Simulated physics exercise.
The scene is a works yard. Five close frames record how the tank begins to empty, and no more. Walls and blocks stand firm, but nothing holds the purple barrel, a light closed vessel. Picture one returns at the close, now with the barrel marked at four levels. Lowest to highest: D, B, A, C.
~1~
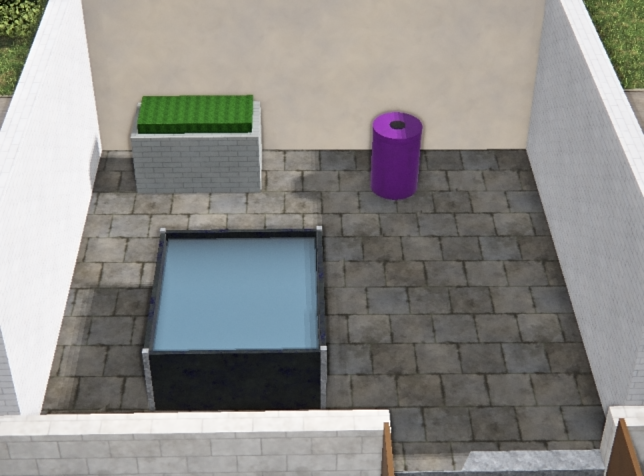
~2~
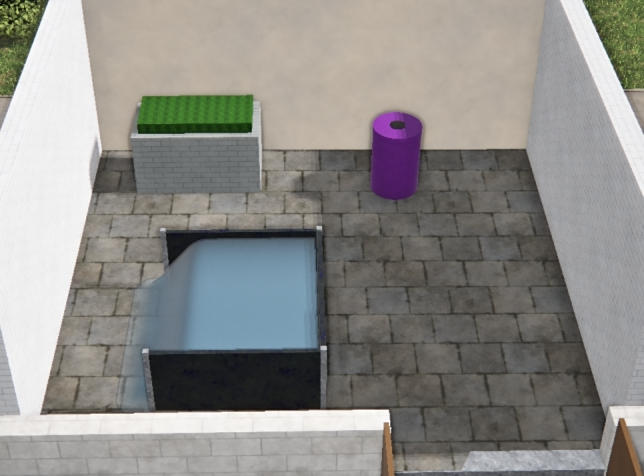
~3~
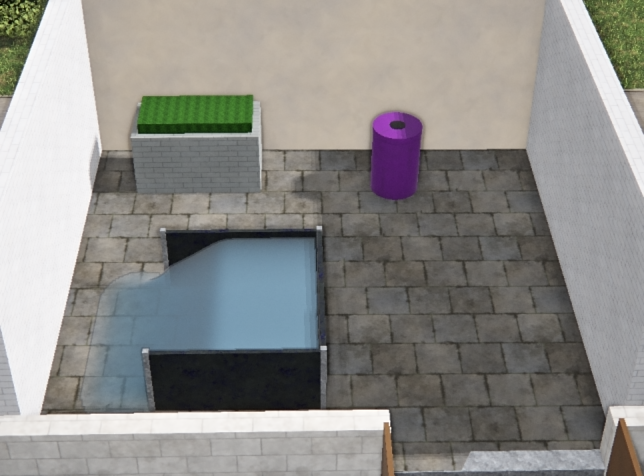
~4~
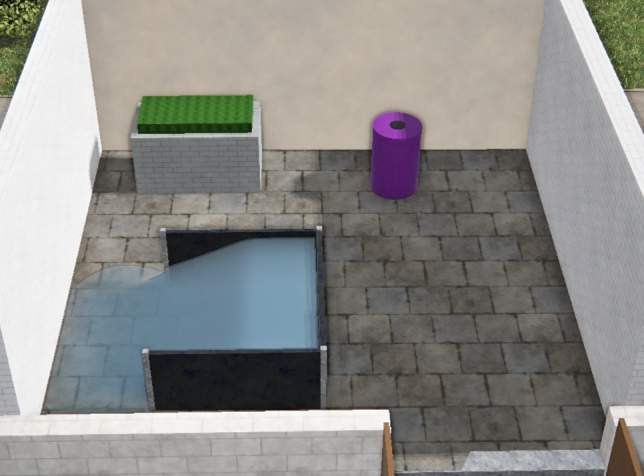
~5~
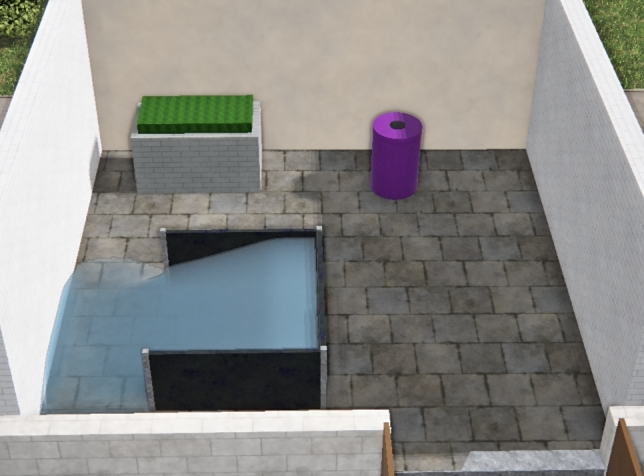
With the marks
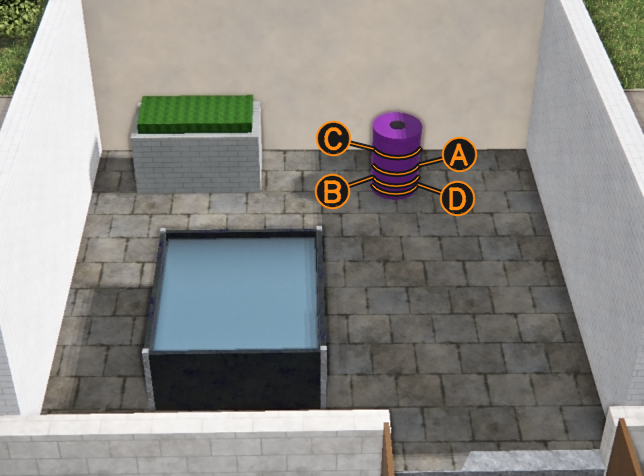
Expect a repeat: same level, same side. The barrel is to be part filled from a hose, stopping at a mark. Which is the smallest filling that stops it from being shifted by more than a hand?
It is D.
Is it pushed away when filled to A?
No, not at all.
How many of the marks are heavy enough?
All four.
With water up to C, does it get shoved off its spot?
No, that is safe.
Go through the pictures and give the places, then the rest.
Lid of the purple barrel at (397, 125); tank full, its middle at (239, 293); open gate at (499, 412), in the first picture.
Water covers 3 % of the ground, mostly out of sight from here, in the second picture.
In the third picture, 6 % of the ground wet, in view closest to the barrel at (132, 287).
In the fourth picture, 10 % of the ground wet, in view closest to the barrel at (134, 279).
Lid of the purple barrel at (397, 125); 11 % of the ground wet, in view closest to the barrel at (137, 267), in the fifth picture.
On the marked copy, A at (397, 174); B at (396, 186); C at (398, 157); D at (396, 194); from the bottom up D, B, A, C.
For line A, it does not move.
For line B, it does not move.
For line C, it does not move.
For line D, it does not move.
